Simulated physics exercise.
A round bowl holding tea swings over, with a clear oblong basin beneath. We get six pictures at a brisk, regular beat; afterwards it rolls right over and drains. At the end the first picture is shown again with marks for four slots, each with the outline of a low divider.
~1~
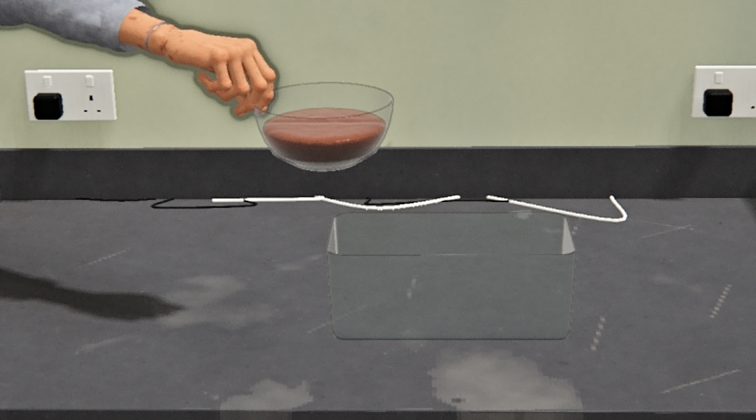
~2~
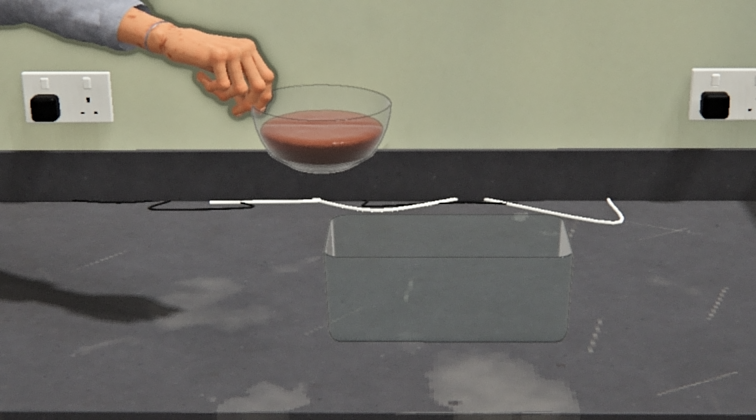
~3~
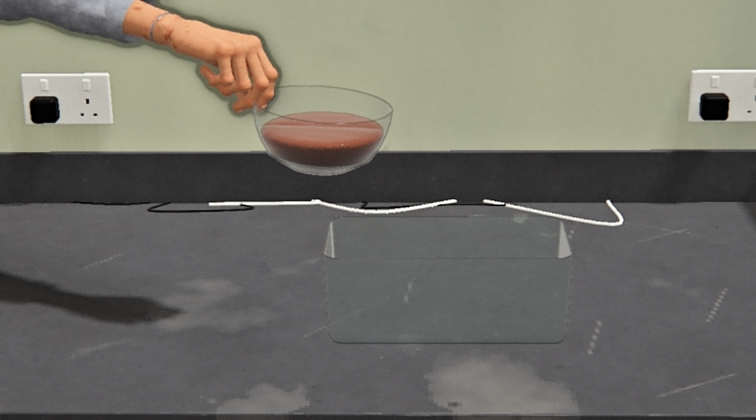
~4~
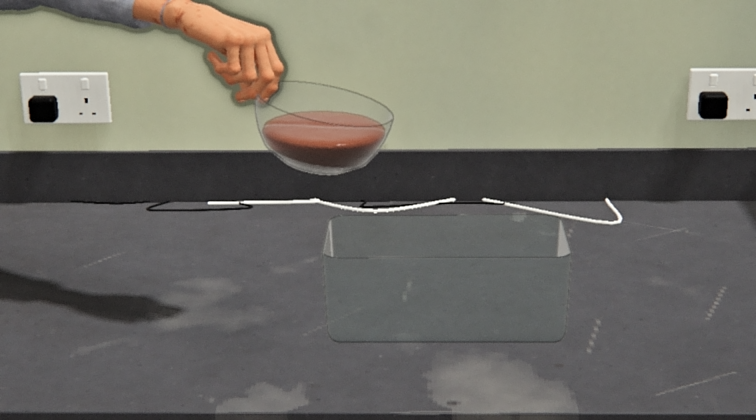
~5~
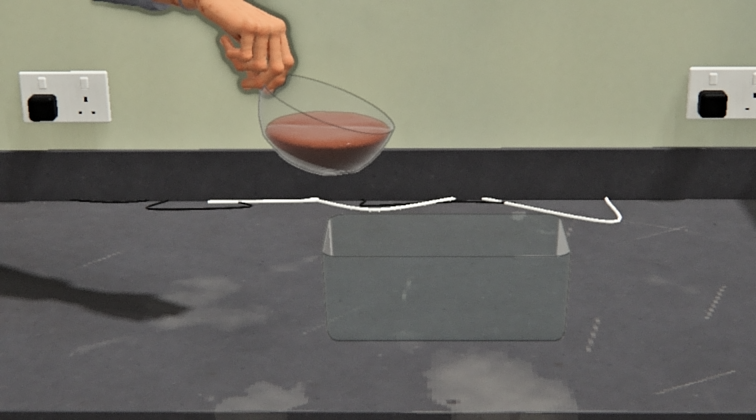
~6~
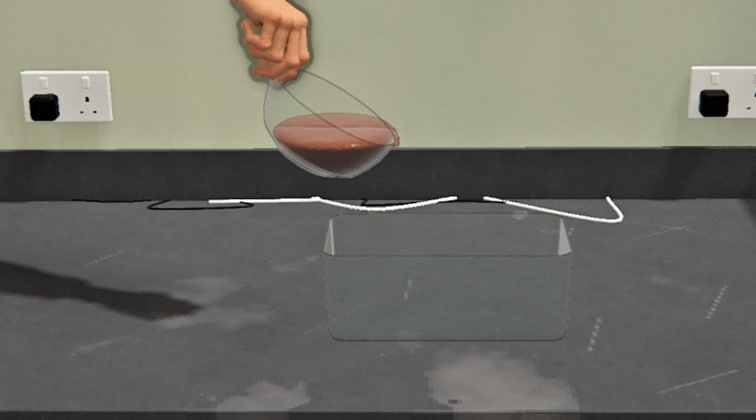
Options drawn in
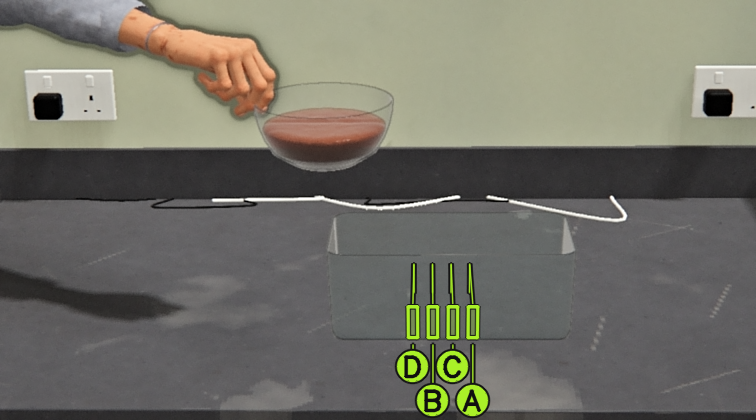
A dark grey, scuffed countertop against a pale green wall with white sockets at either side is seen from the front, by a camera that stays almost still. A hand reaching from the upper left holds a round clear bowl of reddish-brown tea above a clear oblong basin, with black and white cables lying behind. The bowl starts upright, then the hand rises slightly and tilts it steadily rightward, the tea reaching its lowered lip.
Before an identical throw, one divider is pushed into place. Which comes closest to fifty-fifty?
I would pick slot B.
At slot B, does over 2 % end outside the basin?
No, it does not.
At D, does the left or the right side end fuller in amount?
The right side.
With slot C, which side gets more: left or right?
The left one.
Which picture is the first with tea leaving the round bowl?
In picture 6.
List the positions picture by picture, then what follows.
Upright, lip at (391, 99); basin from (332, 337) to (571, 337); nothing has left yet, in the first picture.
Upright, lip at (389, 103); nothing has left yet, in the second picture.
Tipped about 6°, lip at (390, 109); nothing has left yet, in the third picture.
Tipped about 12°, lip at (392, 116); nothing has left yet, in the fourth picture.
Tipped about 21°, lip at (393, 126); nothing has left yet, in the fifth picture.
Tipped about 32°, lip at (394, 139); tea is over the lip, down to (394, 139), in the sixth picture.
On the marked copy, A at (472, 344); B at (432, 344); C at (452, 344); D at (412, 344).
Choosing A, about 95 % ends left of the wall and 4 % right of it.
Choosing B, about 49 % ends left of the wall and 50 % right of it.
Choosing C, about 81 % ends left of the wall and 18 % right of it.
Choosing D, about 28 % ends left of the wall and 72 % right of it.
